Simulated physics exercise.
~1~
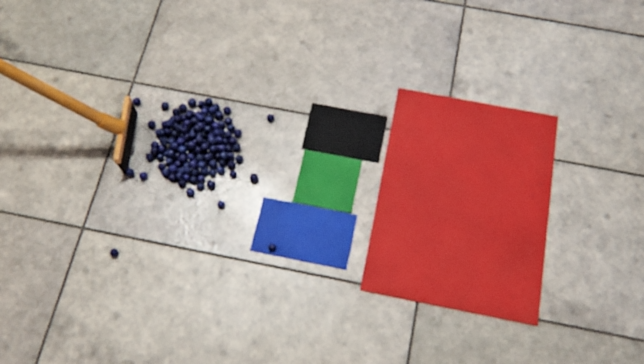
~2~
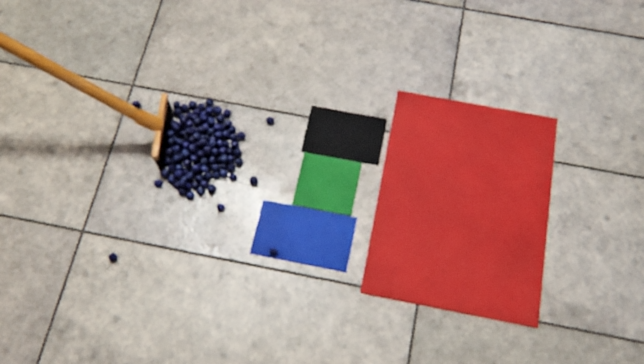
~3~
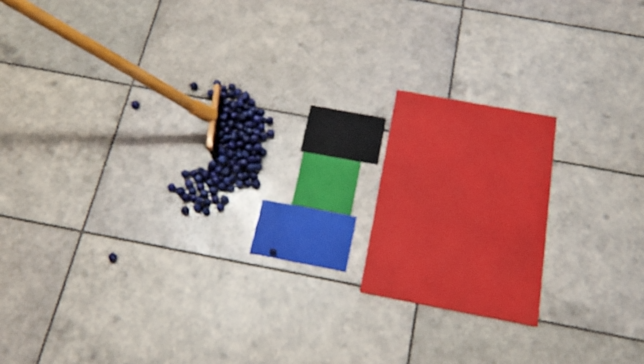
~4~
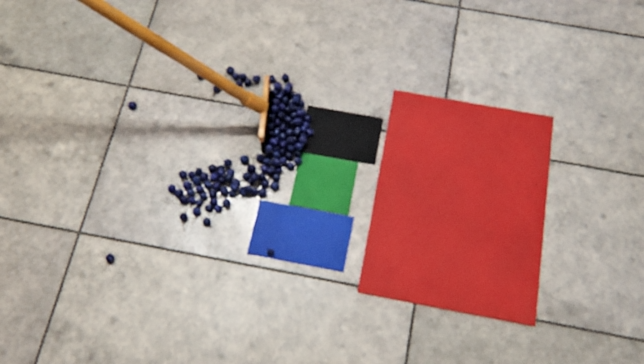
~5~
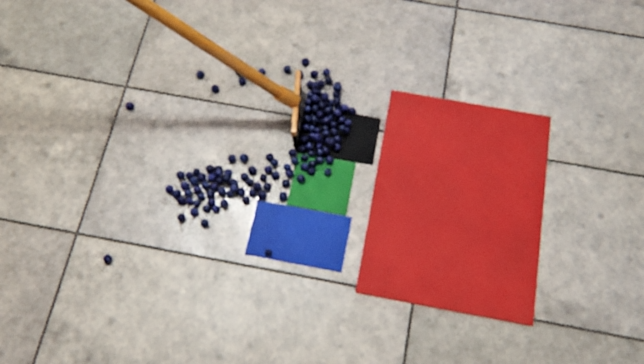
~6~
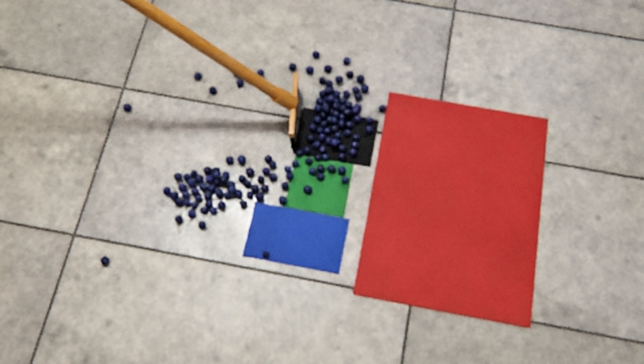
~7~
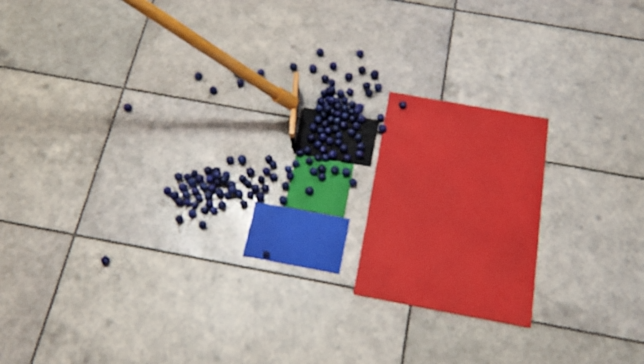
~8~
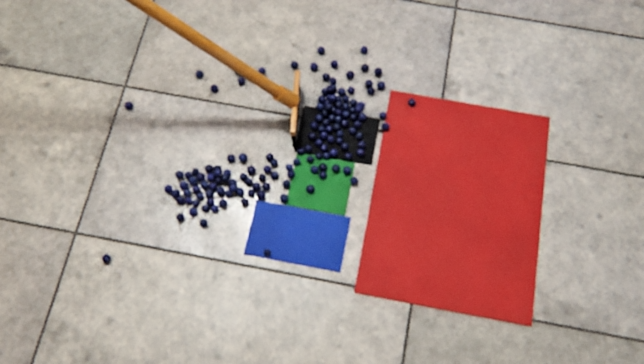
A squeegee pushed a pile of blueberries right across a tiled floor, leaving a trail behind, then stopped at the black mat as some rolled on, ending with many on the black mat, a few on the green, and most scattered over bare tile.
